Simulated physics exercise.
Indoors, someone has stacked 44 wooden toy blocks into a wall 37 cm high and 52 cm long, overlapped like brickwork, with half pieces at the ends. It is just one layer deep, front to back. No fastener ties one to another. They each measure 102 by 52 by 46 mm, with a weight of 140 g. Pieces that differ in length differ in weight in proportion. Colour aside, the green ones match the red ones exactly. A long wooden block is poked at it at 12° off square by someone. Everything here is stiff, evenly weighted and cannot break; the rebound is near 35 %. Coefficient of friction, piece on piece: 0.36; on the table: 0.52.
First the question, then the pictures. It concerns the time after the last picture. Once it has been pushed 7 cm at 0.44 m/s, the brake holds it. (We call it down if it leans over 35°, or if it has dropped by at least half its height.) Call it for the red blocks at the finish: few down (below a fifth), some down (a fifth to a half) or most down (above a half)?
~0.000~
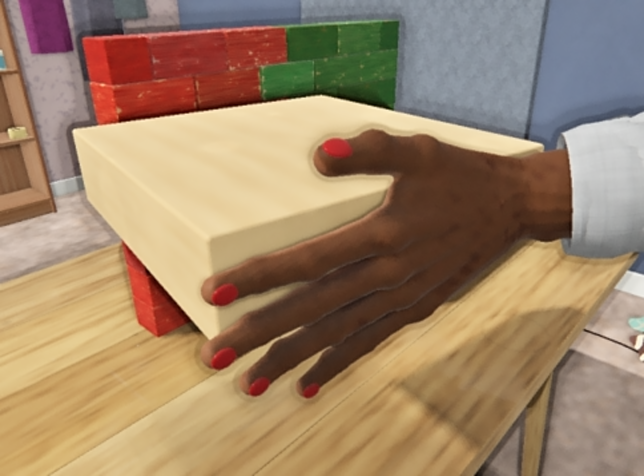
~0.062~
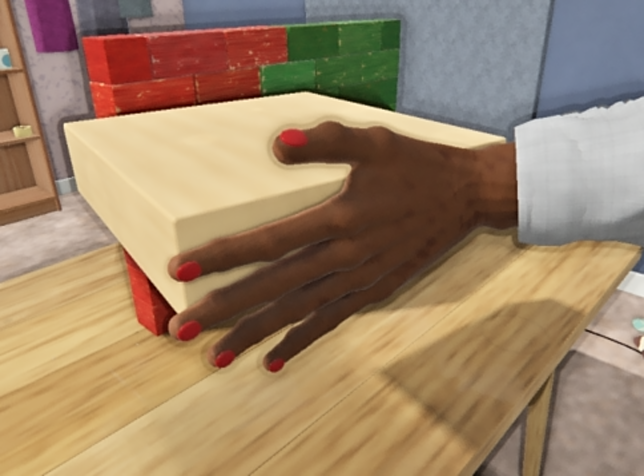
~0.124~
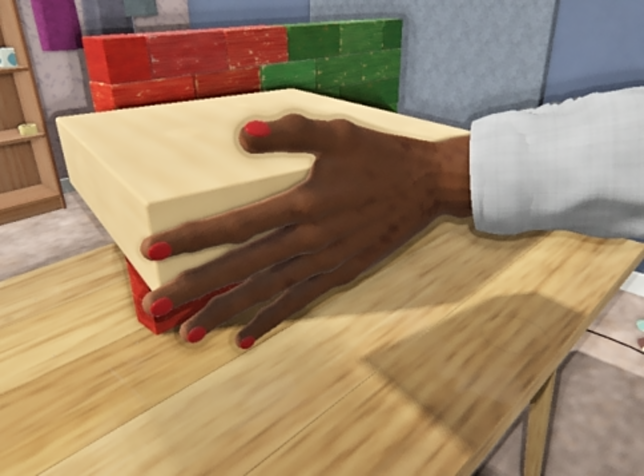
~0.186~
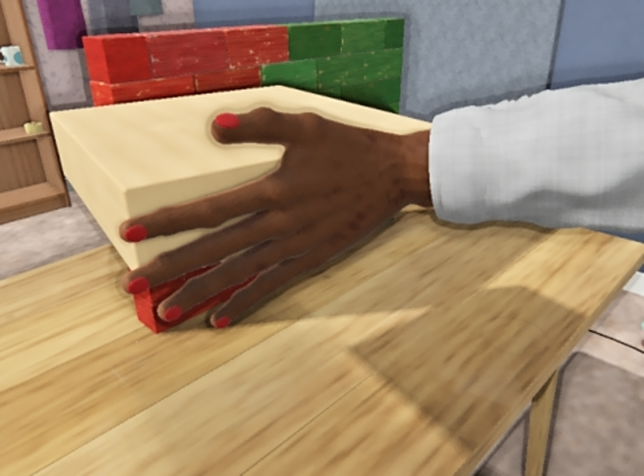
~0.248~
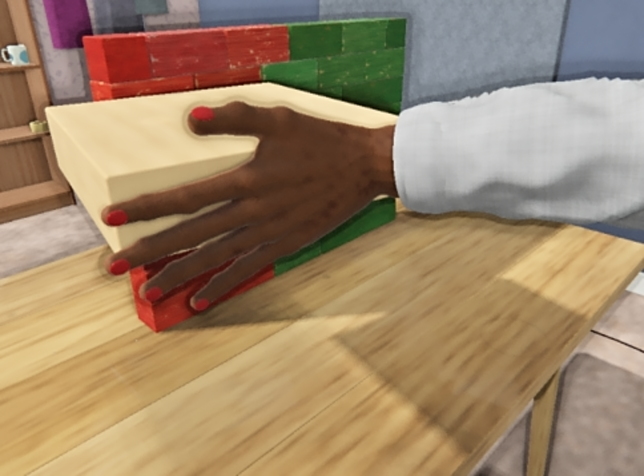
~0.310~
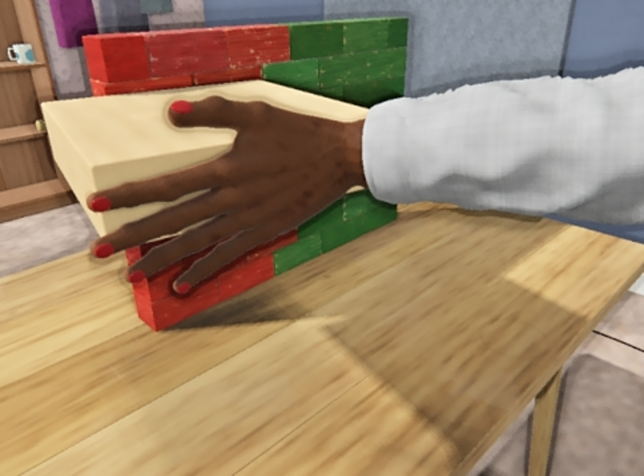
Some down.
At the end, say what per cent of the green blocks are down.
For green, 0 per cent end down.
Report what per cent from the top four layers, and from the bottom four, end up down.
Top share 30 per cent; bottom share 0 per cent.
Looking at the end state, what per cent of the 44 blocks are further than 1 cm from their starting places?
Shifted share: 20 %.
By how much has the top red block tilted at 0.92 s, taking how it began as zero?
Tilt: Approx. 70°.
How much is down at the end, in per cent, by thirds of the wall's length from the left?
In percent, the thirds read 40 on the left, 10 in the middle and 0 on the right.
Around 0.62 s, 3 of the 20 red blocks down (3 of 44 in all colours); top red block tipped 32°, 31 mm lower.
Around 0.92 s, 7 of the 20 red blocks down (7 of 44 in all colours); top red block tipped 68°, 30 cm lower.
Finally (1.7 s), 7 of the 20 red blocks down (7 of 44 in all colours); top red block on its side; top green block unmoved. That is 35 per cent. Seen by the last camera, middles, top red block near (77, 240), top green block near (387, 33).
